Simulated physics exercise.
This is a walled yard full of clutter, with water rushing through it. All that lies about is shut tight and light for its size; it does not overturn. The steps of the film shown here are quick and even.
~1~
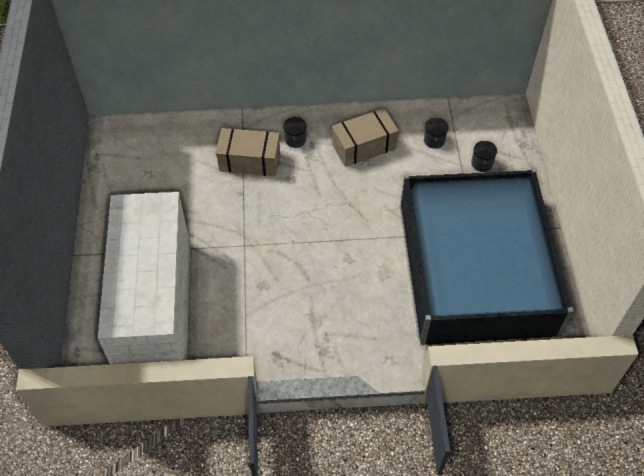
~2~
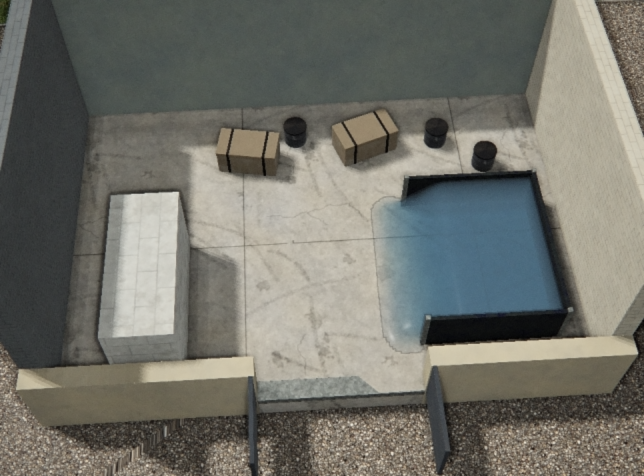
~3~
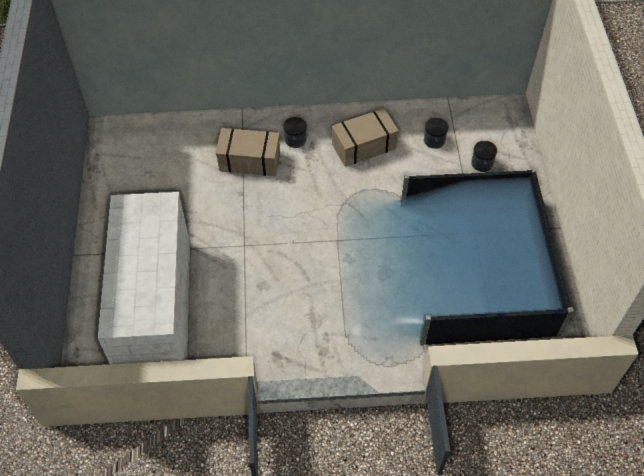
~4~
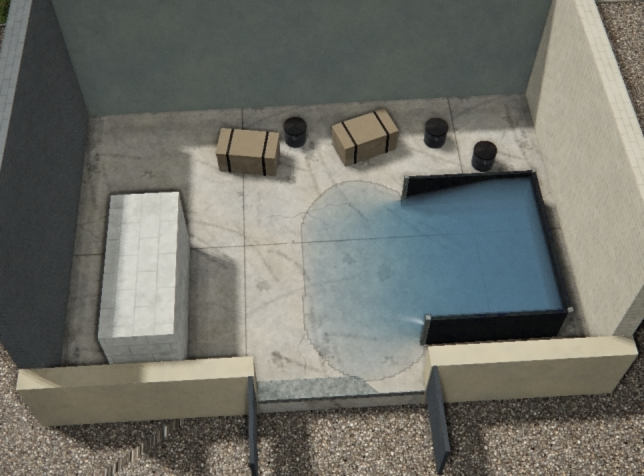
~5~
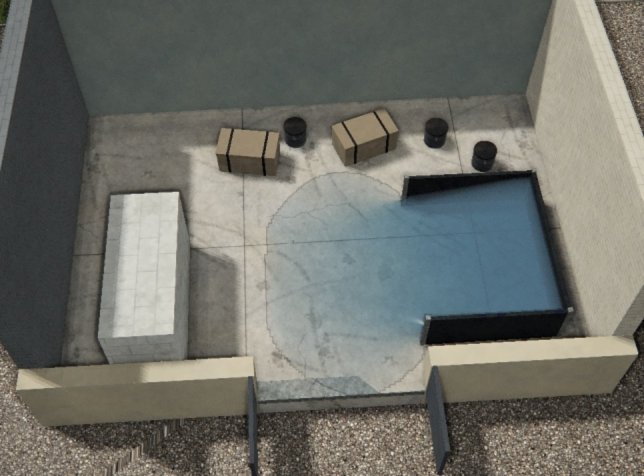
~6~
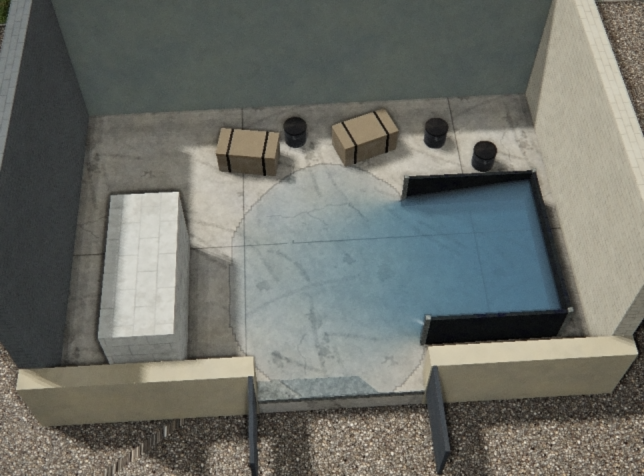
Blue water poured out of the open left side of a dark tank and spread leftward across the walled yard's floor in a widening, rounded sheet, while the boxes and dark barrels stayed put.
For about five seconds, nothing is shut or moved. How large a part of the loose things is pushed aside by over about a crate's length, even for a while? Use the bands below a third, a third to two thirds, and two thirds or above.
It falls below a third.
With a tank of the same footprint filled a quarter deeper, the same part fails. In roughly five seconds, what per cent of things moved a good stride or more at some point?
Around 20 in a hundred.
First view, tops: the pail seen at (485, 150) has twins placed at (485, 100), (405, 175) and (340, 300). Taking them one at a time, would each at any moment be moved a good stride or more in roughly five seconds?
Okay, in order the twins go nowhere much, nowhere much, a long way.
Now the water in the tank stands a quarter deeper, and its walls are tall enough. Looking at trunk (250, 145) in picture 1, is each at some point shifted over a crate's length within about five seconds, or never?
Regarding the one you named: Carried at least that far.
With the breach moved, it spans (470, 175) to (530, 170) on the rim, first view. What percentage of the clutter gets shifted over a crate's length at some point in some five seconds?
Roughly 100 in a hundred.
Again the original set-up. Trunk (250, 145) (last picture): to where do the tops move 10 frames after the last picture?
It should be at roughly (218, 125).
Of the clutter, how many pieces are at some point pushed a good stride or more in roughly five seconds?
So the number is 1.
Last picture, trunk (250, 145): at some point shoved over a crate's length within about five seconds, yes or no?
I'd say it travels that far.
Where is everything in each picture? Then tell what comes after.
A trunk at (248, 143), on the bottom; a trunk at (365, 128), on the bottom; 0 of 5 have shifted, in the first frame.
A trunk at (248, 143), on the bottom; a trunk at (365, 128) rests on the ground; 0 of 5 have shifted, in the second frame.
A trunk at (248, 143), on the bottom; a trunk at (365, 128), on the bottom; 0 of 5 have shifted, in the third frame.
A trunk at (248, 143) rests on the ground; a trunk at (365, 128), on the bottom; 0 of 5 have shifted, in the fourth frame.
A trunk at (248, 143), on the bottom; a trunk at (365, 128) rests on the ground; 0 of 5 have shifted, in the fifth frame.
A trunk at (248, 143) rests on the ground; a trunk at (365, 128), on the bottom; 0 of 5 have shifted, in the sixth frame.
A moment on, 0 of 5 are well off their spots; 0 afloat.
Next, 1 of 5 are well off their spots; 0 afloat.
Later, 1 of 5 are well off their spots; 1 afloat.
In the end, 1 of 5 are well off their spots, and 1 have been at some point; 1 afloat.
